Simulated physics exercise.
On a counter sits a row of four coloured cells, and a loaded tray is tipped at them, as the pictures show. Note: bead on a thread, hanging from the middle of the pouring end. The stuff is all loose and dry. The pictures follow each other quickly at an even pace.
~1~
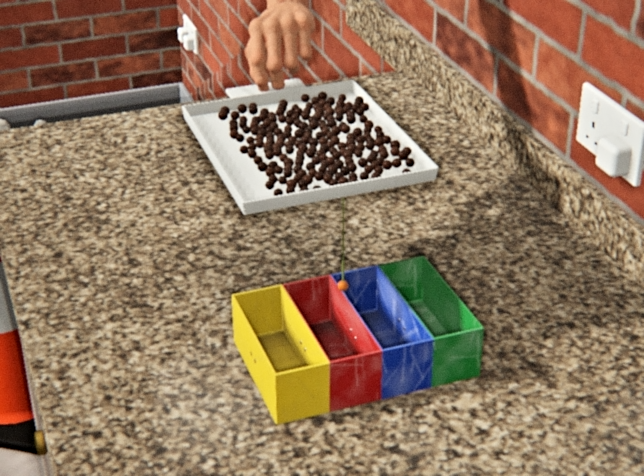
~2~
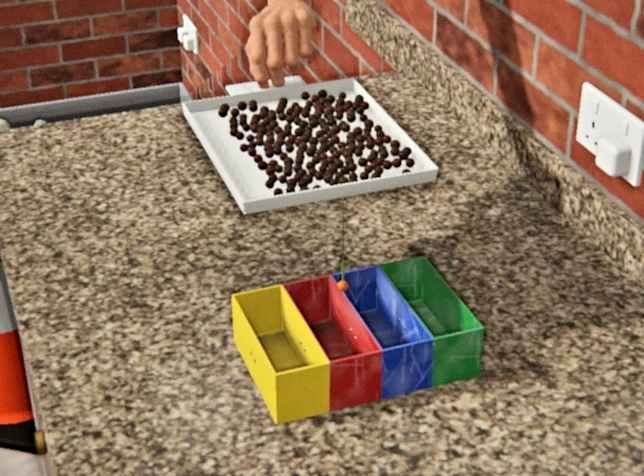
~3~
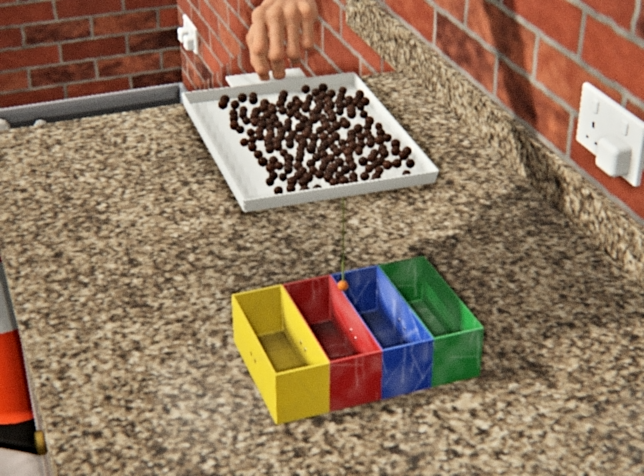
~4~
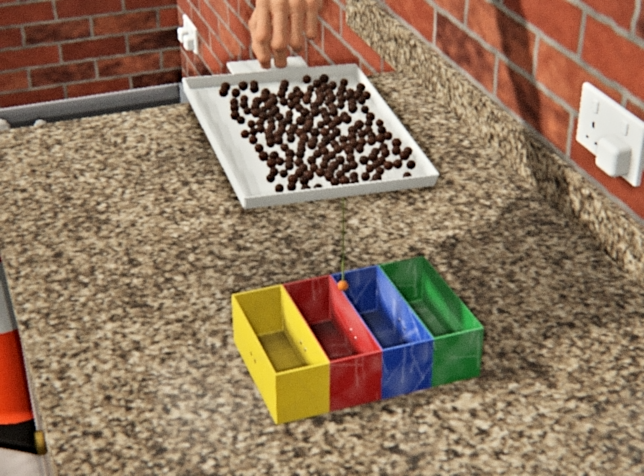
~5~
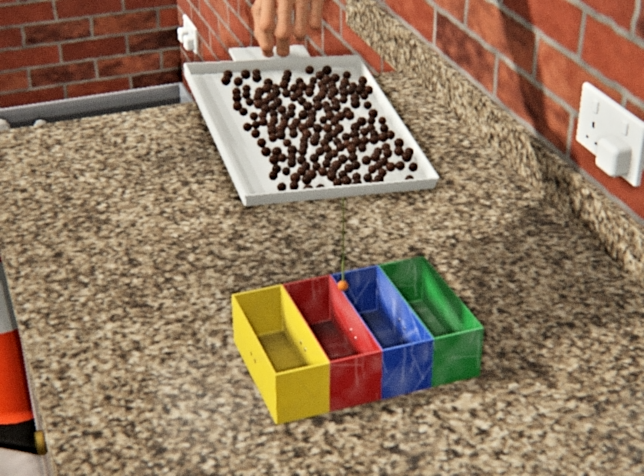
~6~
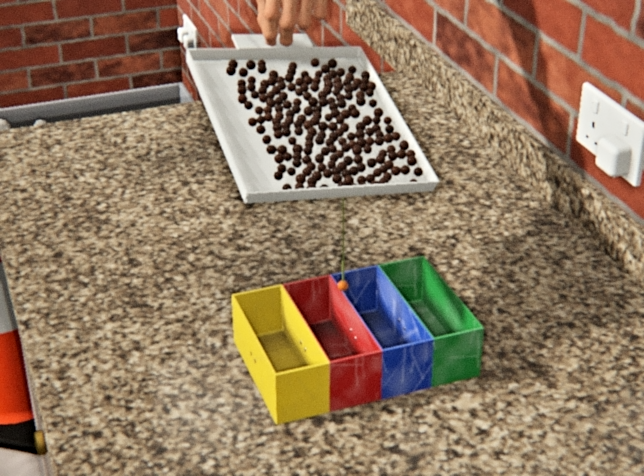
A hand lifts the far end of a tray and chocolate balls shift slightly rightward.
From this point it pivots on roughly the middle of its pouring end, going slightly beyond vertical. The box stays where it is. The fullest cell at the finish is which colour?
Colour: Green.
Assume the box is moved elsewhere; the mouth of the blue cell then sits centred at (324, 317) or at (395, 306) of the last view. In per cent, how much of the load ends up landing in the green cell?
First position: Some 10 %; second position: Some 60 %.
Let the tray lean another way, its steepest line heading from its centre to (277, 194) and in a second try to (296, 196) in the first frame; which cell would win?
First: The yellow cell, second: The yellow cell.
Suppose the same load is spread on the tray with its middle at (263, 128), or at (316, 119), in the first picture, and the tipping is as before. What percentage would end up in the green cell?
Around 70 then around 70 per cent.
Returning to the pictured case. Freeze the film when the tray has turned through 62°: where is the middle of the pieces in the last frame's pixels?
In the last view, the load is centred close to (383, 151).
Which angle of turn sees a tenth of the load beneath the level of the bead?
Roughly 70 degrees.
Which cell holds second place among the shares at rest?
That's the blue cell.
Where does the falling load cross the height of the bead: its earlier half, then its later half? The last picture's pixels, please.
At (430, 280) for the first part, then at (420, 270) for the others.
Just after the last frame, tray tipped steeply; almost all on the tray; just a few in the blue cell; about a tenth falling or outside the box.
A moment on, tray tipped past a quarter turn; about a tenth on the tray; roughly half in the green cell; about a tenth in the blue cell; just a few in the red cell; roughly a quarter falling or outside the box.
Further on, tray tipped past a quarter turn; roughly two thirds in the green cell; about a tenth in the blue cell; just a few in the red cell; roughly a quarter falling or outside the box.
When it is over, tray tipped past a quarter turn; roughly two thirds in the green cell; about a tenth in the blue cell; just a few in the red cell; not one in the yellow cell; roughly a quarter outside the box.
